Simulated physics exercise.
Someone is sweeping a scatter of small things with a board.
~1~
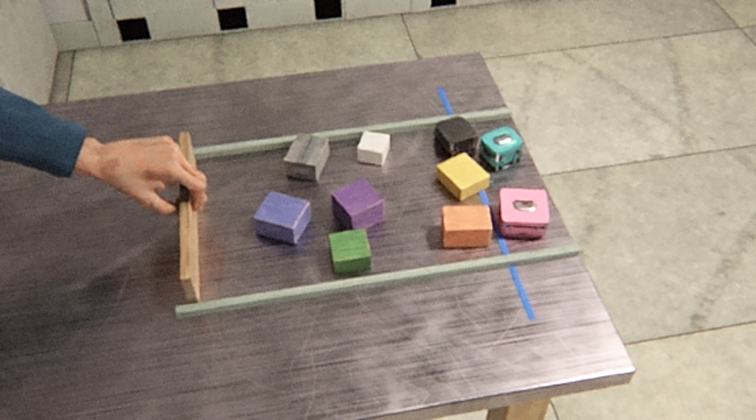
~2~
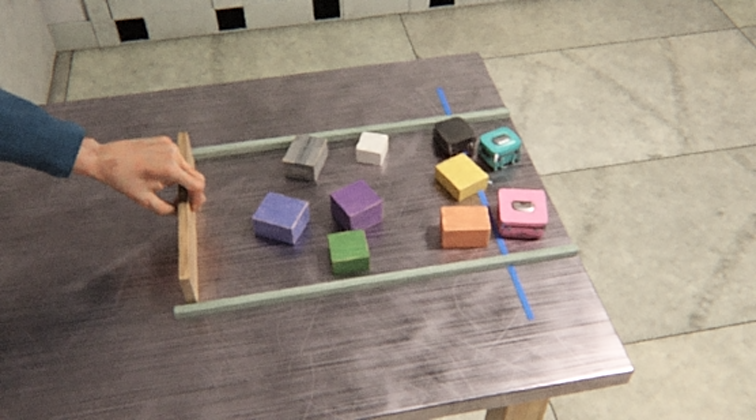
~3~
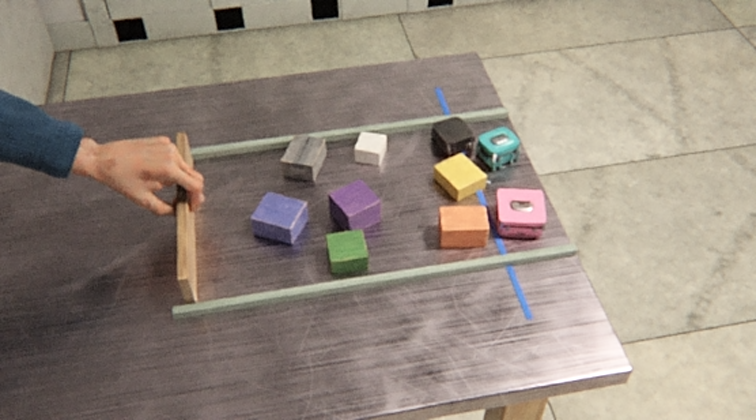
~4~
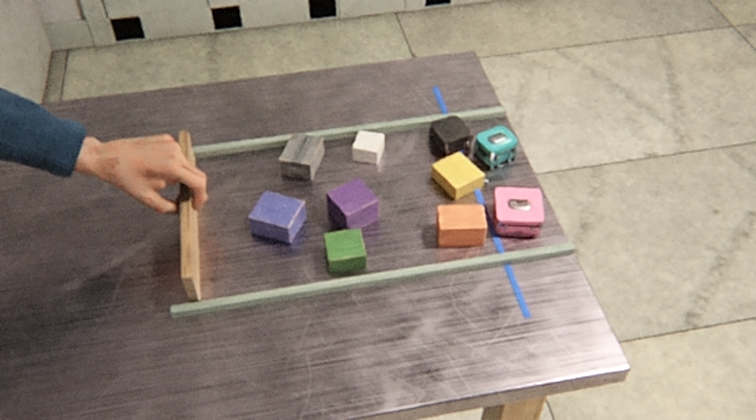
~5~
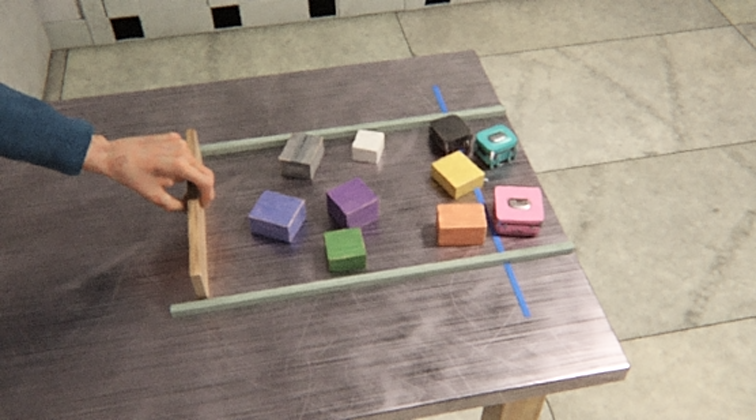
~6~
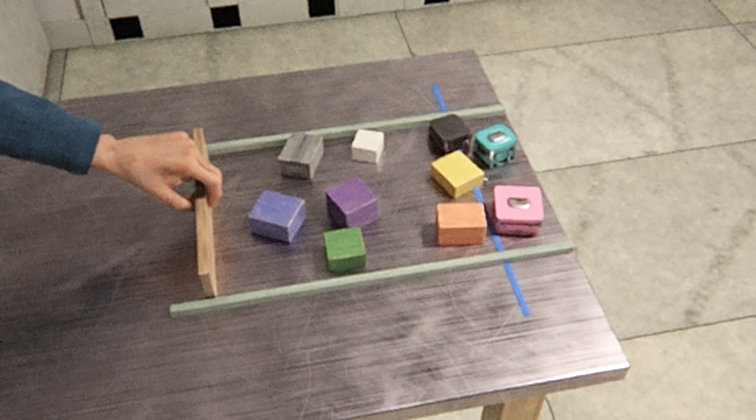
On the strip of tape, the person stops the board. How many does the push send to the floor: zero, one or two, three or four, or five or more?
Most likely the sweep will knock off three or four.
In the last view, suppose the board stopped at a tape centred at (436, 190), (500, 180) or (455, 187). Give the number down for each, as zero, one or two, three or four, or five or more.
Lab note - count per position: Not one; more than four; just one or two.
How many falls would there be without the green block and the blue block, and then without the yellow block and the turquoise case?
Going first to second: 1 and 2.
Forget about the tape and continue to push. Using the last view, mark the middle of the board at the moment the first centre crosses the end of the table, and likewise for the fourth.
About (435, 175), then about (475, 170).
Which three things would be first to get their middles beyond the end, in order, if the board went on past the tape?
They are the turquoise case, then the pink case, then the black case.
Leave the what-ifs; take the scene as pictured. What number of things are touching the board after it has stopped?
Result: 3 in all.
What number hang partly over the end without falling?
The number would be 3.
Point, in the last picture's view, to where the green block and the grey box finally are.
Positions - first (512, 224), then (470, 128).
A little later, none off yet; turquoise case at rest near (495, 146); pink case at rest near (517, 211); black case at rest near (449, 135).
Next, none off yet; turquoise case shifted about its own width near (523, 138); pink case shifted about its own width near (550, 204); black case shifted about its own width near (490, 127).
When it is over, the number that fall off is three or four; down, black case, pink case and turquoise case.
